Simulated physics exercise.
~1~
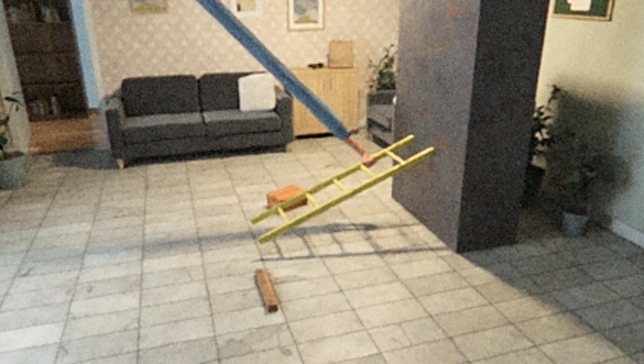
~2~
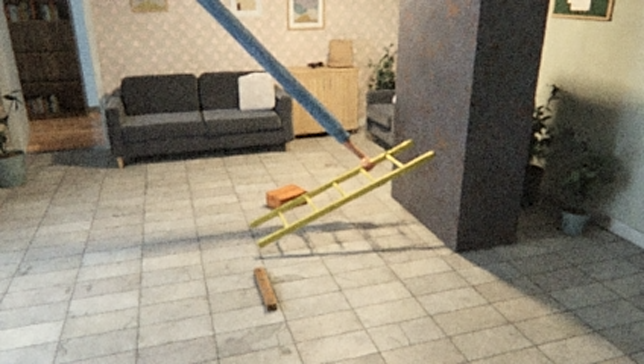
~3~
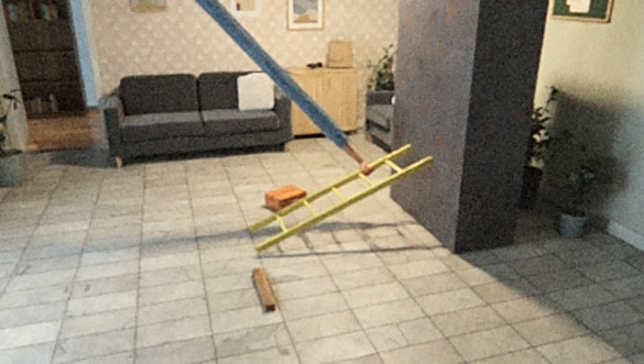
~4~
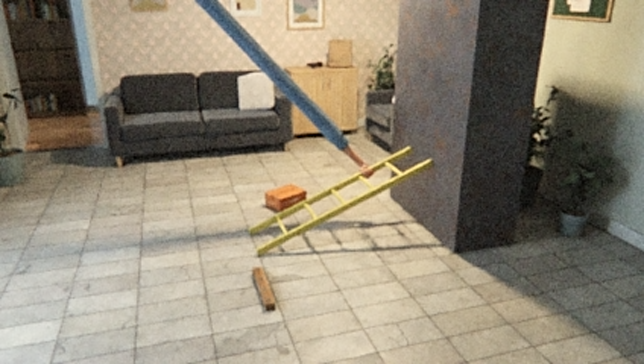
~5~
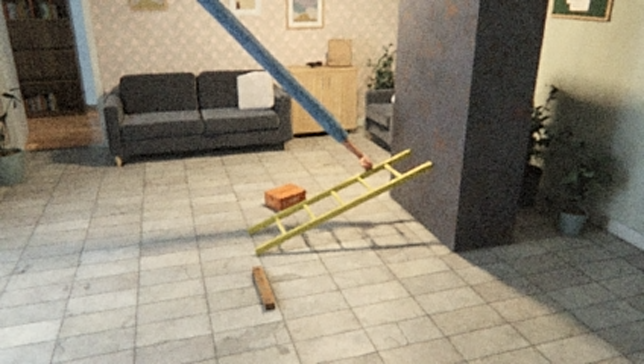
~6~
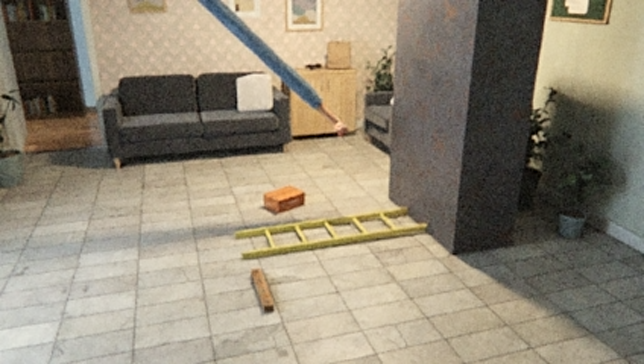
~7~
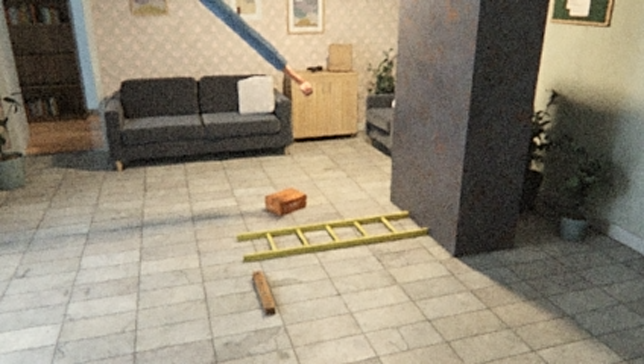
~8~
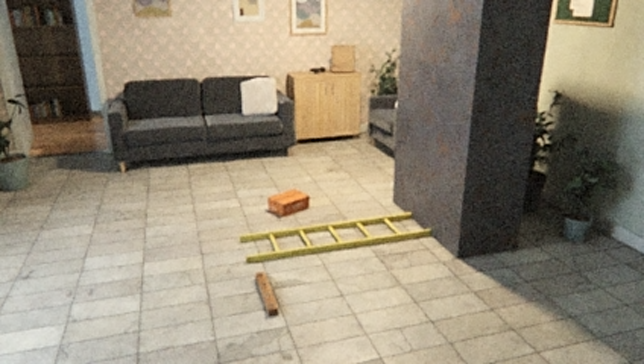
A yellow ladder-like rack was held at a slant near a dark, tall cupboard by a blue-sleeved arm, then the hand let go and drew back, and the rack slipped down to lie flat on the tiled floor between an orange parcel and a wooden batten.
